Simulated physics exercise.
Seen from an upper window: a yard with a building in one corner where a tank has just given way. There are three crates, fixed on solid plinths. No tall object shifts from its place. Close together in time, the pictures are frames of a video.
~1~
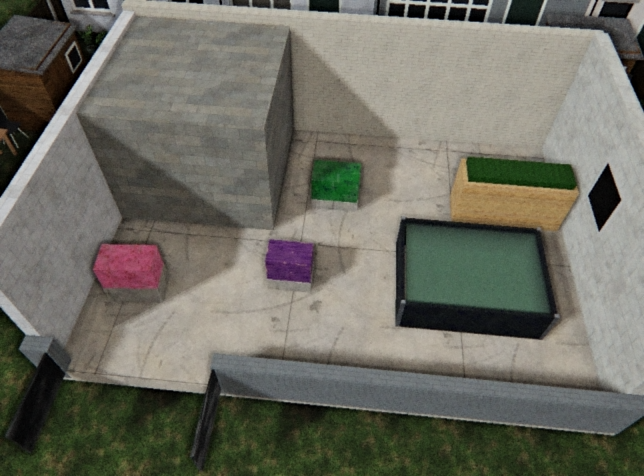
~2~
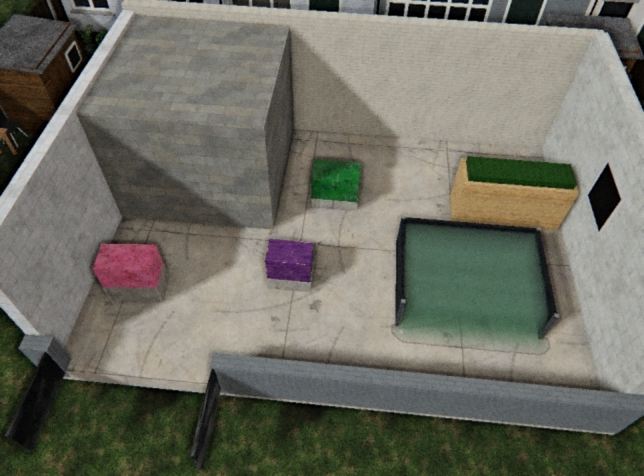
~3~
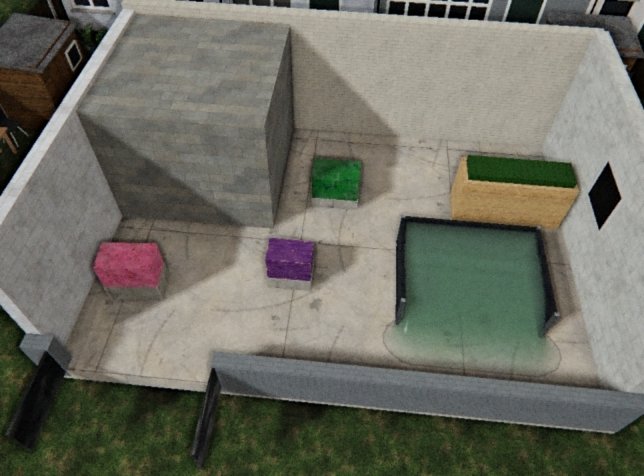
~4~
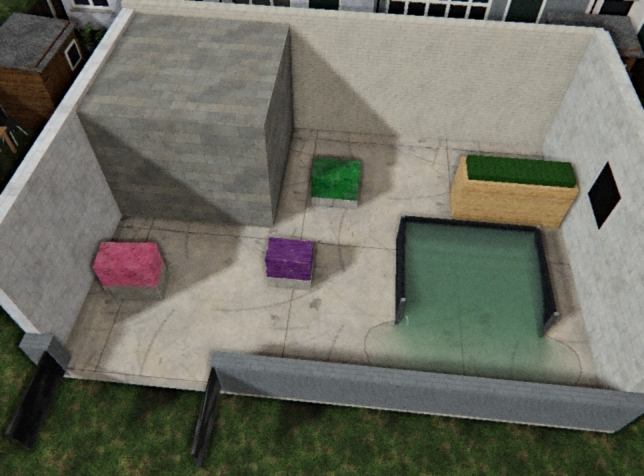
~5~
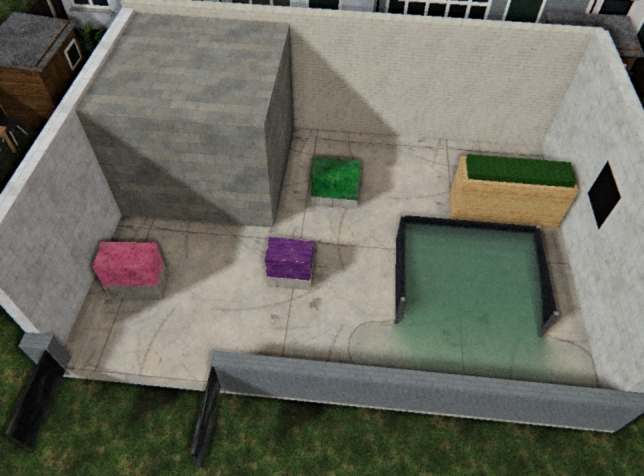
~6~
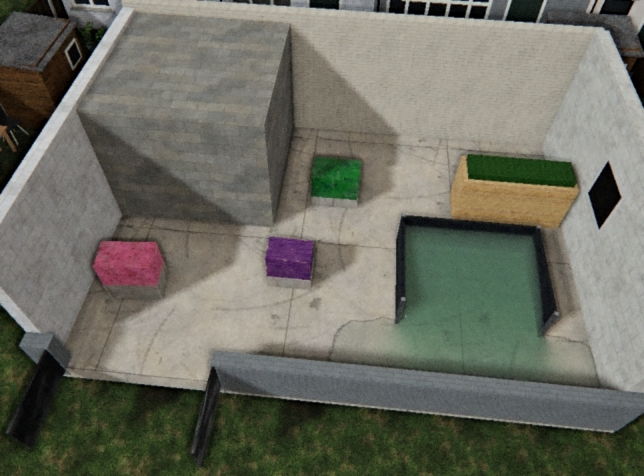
In this clip, a walled yard holds a large gray block, pink, purple and green crates, and a dark-edged tank of greenish water; the tank's near side opens and water spreads across the floor toward the low front wall.
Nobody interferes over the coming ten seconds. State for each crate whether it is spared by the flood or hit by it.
Outcome: The purple crate will be out of the flood; the green crate will be out of the flood; the pink crate will be out of the flood.
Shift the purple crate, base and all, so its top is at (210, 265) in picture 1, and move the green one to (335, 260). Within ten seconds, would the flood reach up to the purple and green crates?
Purple: Not reached; green: Not reached.
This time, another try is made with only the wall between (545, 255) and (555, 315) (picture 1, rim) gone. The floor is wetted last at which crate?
The pink one, by my reading.
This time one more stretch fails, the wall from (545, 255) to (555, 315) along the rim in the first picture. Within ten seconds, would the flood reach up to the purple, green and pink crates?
Purple: Clear, green: Clear, pink: Clear.
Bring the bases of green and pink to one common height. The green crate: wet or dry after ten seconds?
Well, the green crate stays untouched then.
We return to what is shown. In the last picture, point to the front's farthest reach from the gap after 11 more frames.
At roughly (136, 361).
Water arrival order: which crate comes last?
That would be the green crate.
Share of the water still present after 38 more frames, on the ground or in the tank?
Estimate: Close to 94 %.
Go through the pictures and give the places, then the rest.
The first frame shows still water in the open tank at (473, 267).
In the second frame, the front is at (546, 340), out from the gap at (471, 324).
In the third frame, the front is at (555, 353), out from the gap at (471, 323).
In the fourth frame, water pours out at (470, 323) and has run to (573, 370).
In the fifth frame, the front is at a hidden place, out from the gap at (470, 323).
In the sixth frame, the front is at a hidden place, out from the gap at (470, 323).
A moment on, water covers 15 % of the floor; the purple crate not reached, the green crate not reached, the pink crate not reached.
Next, water covers 35 % of the floor; the purple crate water round its plinth, the green crate not reached, the pink crate not reached.
Then, water covers 60 % of the floor; the purple crate water round its plinth, the green crate water round its plinth, the pink crate water round its plinth.
Later, water covers 75 % of the floor; the purple crate water round its plinth, the green crate water round its plinth, the pink crate water round its plinth.
In the end, water covers 90 % of the floor; the purple crate stayed above the water, the green crate stayed above the water, the pink crate stayed above the water.
